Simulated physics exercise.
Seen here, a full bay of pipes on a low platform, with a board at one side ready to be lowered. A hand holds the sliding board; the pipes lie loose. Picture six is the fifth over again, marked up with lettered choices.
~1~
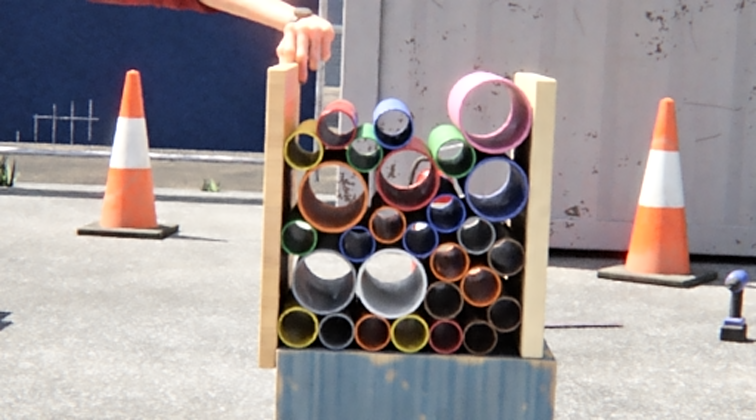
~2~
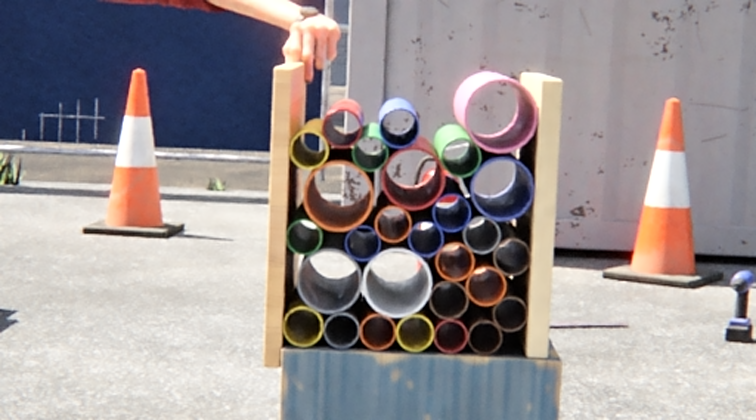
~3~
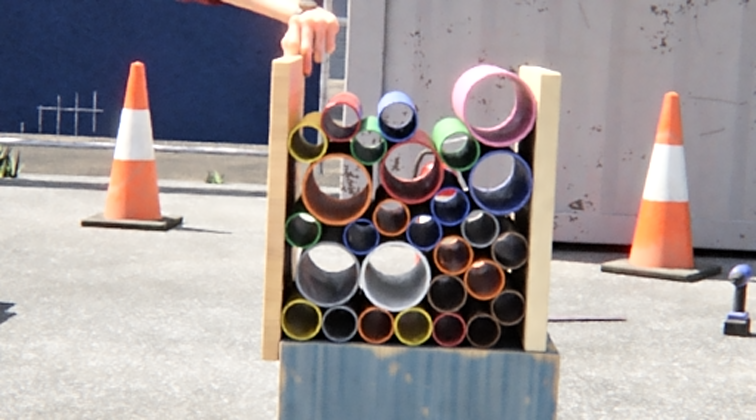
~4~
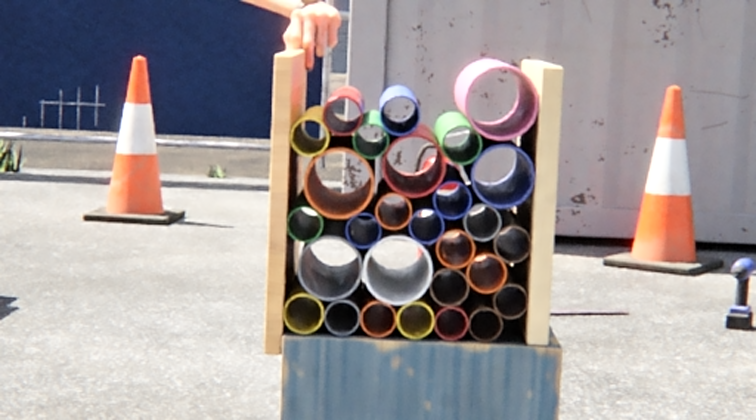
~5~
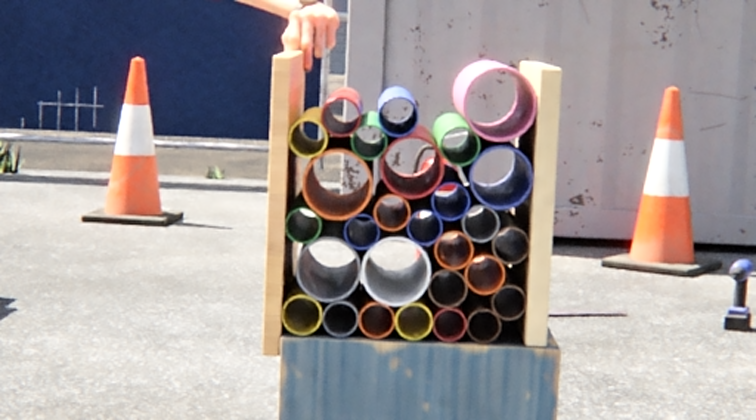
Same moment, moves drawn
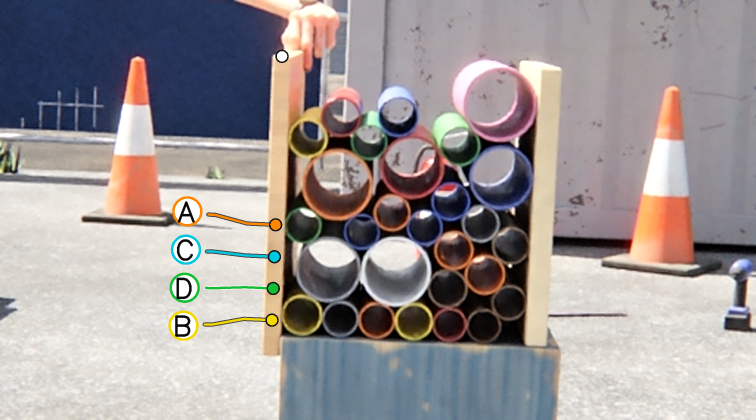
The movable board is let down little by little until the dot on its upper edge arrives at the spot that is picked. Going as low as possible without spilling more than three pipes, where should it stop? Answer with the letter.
Down to A.
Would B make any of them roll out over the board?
At B: Yes.
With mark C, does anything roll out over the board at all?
At C: Yes.
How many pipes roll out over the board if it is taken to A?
With A, two.
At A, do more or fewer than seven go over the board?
It loses fewer than seven.
On the marked copy, A at (275, 225); B at (272, 320); C at (274, 257); D at (273, 289); the white dot at (282, 56).
Following A. Soon after the start, top of the board (289, 130).
Later, top of the board (286, 211).
In the end, top of the board (285, 225), two out over the board.
As for the rest, B more than three out over the board; C more than three out over the board; D more than three out over the board.
